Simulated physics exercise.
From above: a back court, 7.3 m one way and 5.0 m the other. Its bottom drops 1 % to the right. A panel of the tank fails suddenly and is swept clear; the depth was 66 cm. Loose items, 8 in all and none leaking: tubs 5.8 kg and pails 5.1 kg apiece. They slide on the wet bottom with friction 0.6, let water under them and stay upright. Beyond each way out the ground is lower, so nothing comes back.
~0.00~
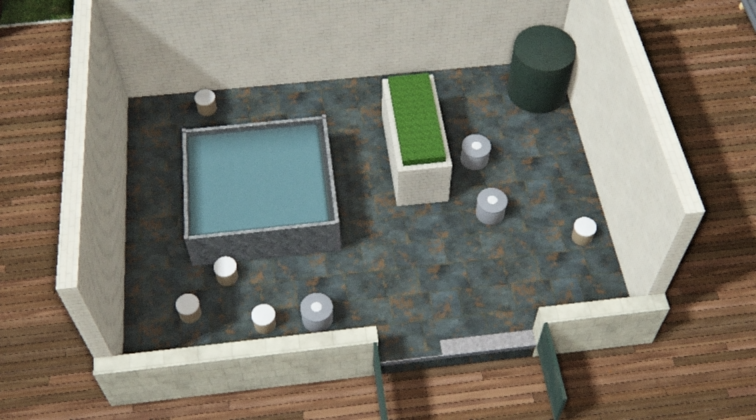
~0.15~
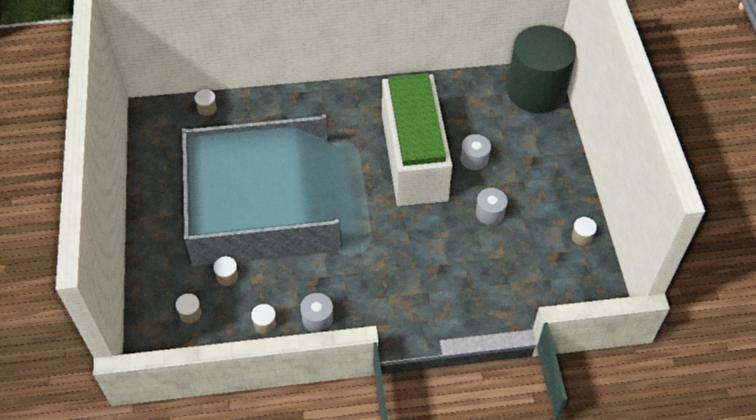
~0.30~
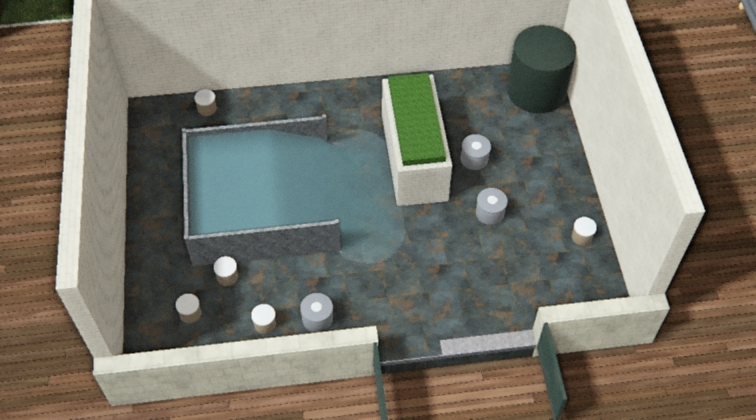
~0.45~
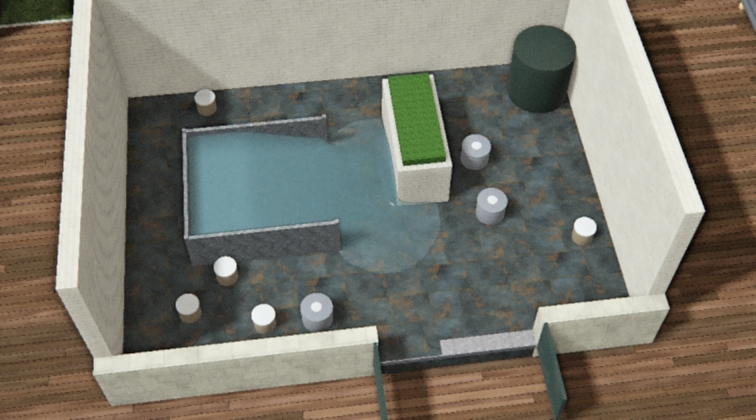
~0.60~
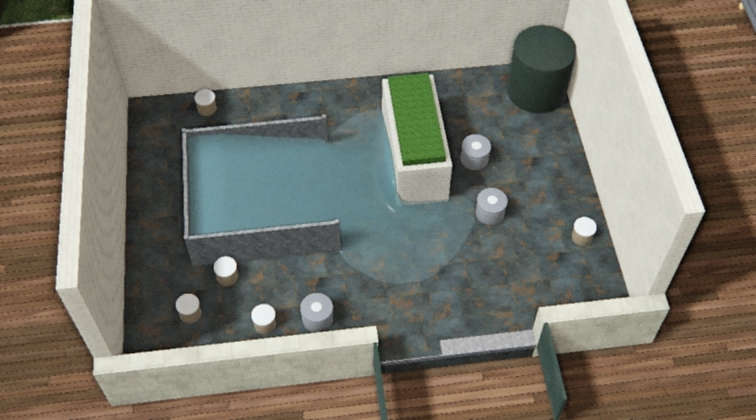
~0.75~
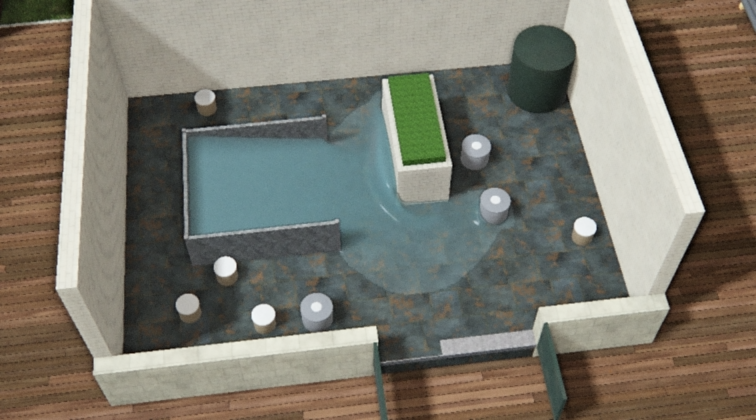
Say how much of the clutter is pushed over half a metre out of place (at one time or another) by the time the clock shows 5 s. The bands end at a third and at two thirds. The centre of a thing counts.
It is between one and two thirds.
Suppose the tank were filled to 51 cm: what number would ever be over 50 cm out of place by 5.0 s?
Then 3.
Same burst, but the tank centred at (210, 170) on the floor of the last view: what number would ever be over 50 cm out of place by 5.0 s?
In that case 3 of them.
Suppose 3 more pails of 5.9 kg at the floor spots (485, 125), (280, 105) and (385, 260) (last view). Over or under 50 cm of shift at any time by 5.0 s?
In that order: Under, more, more.
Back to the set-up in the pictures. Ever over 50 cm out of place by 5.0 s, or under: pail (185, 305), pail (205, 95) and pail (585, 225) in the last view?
In turn: Less, past it, over.
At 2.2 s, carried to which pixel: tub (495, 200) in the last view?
Near (588, 189).
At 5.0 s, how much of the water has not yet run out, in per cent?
About 82 per cent.
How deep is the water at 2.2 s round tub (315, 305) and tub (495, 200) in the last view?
Roughly 0 and 9 cm.
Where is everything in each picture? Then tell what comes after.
A tub at (492, 200) rests on the ground; a pail at (205, 97) rests on the ground; 3.9 m2 under water; 0 of 8 have shifted, in the first picture.
A tub at (492, 200) rests on the ground; a pail at (205, 97), on the bottom; 5.0 m2 under water; 0 of 8 have shifted, in the second picture.
A tub at (492, 200), on the bottom; a pail at (205, 97), on the bottom; 6.3 m2 under water; 0 of 8 have shifted, in the third picture.
A tub at (492, 200), on the bottom; a pail at (205, 97), on the bottom; 7.2 m2 under water; 0 of 8 have shifted, in the fourth picture.
A tub at (492, 200), on the bottom; a pail at (205, 97) rests on the ground; water covers 8.1 m2; 0 of 8 have shifted, in the fifth picture.
A tub at (495, 200) rests on the ground, 5 cm from its start; a pail at (205, 97) rests on the ground; water covers 9.0 m2; 0 of 8 have shifted, in the sixth picture.
After 1.1 s 1 of 8 are over 50 cm from their spots; 0 afloat.
After 2.2 s 1 of 8 are over 50 cm from their spots; 2 afloat.
After 3.5 s 3 of 8 are over 50 cm from their spots; 3 afloat.
After 5.0 s 3 of 8 are over 50 cm from their spots, and 3 have been at some point; 3 afloat.
